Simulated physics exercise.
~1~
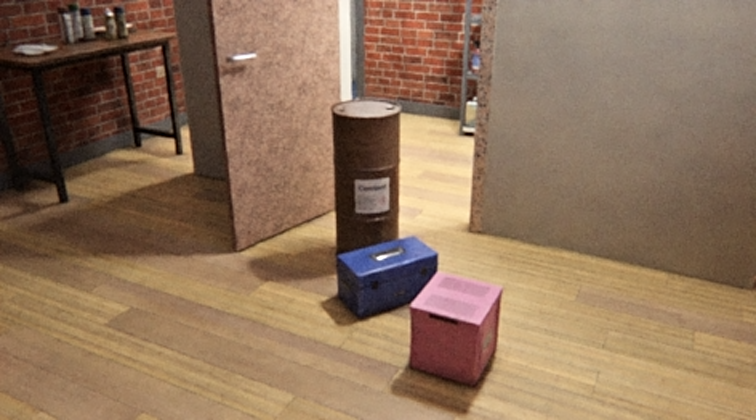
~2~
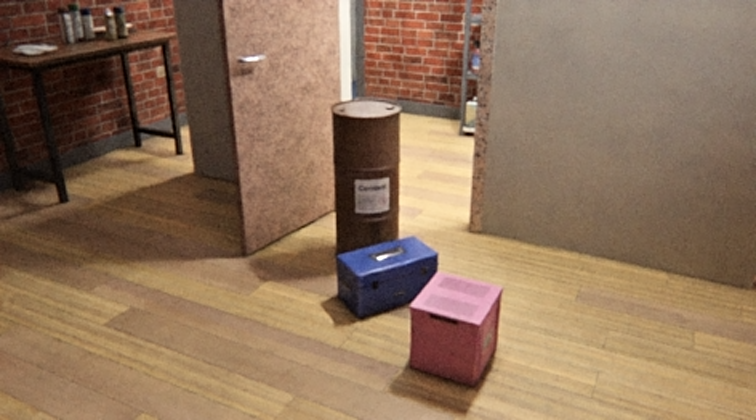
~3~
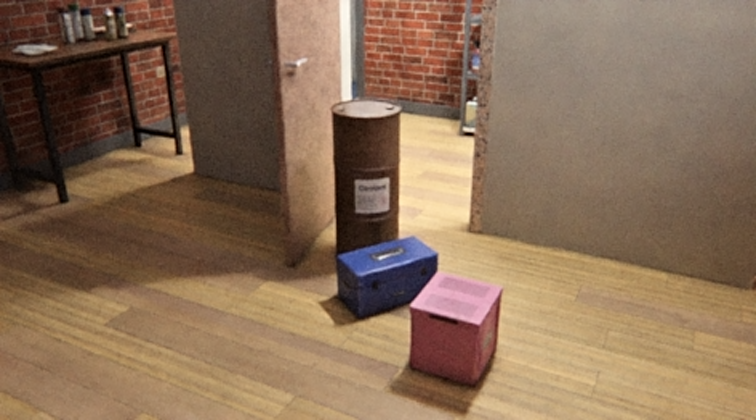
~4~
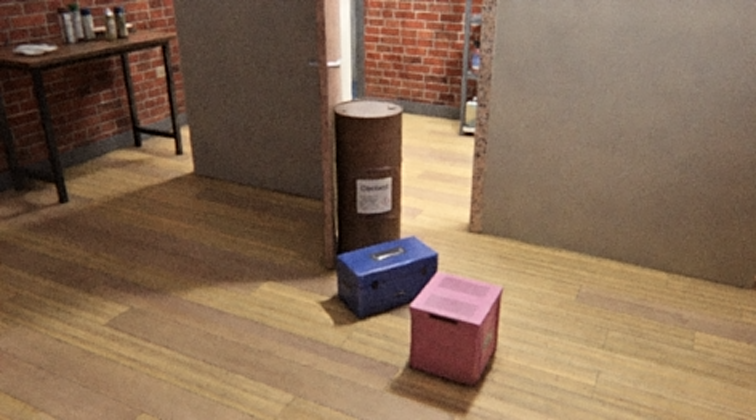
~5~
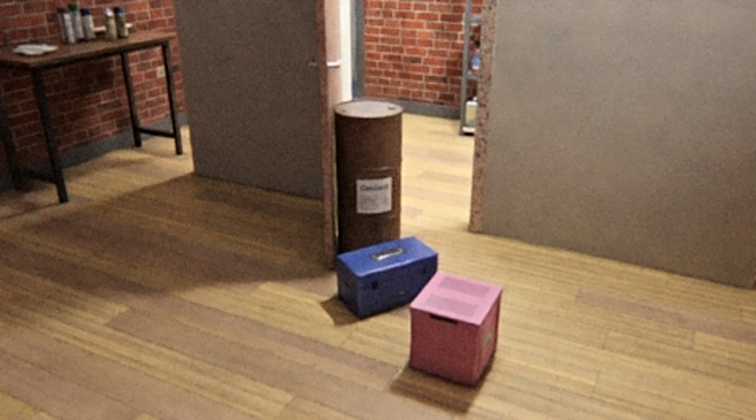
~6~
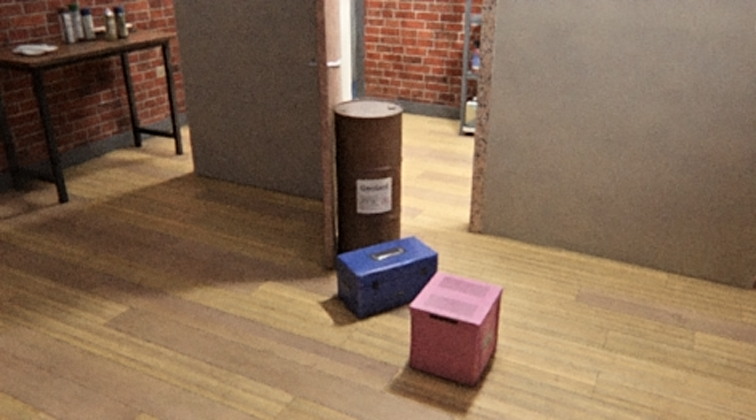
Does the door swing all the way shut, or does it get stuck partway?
It gets stuck partway. The door comes to rest at the brown drum and stays open, with the drum, blue toolbox and pink box still in place.
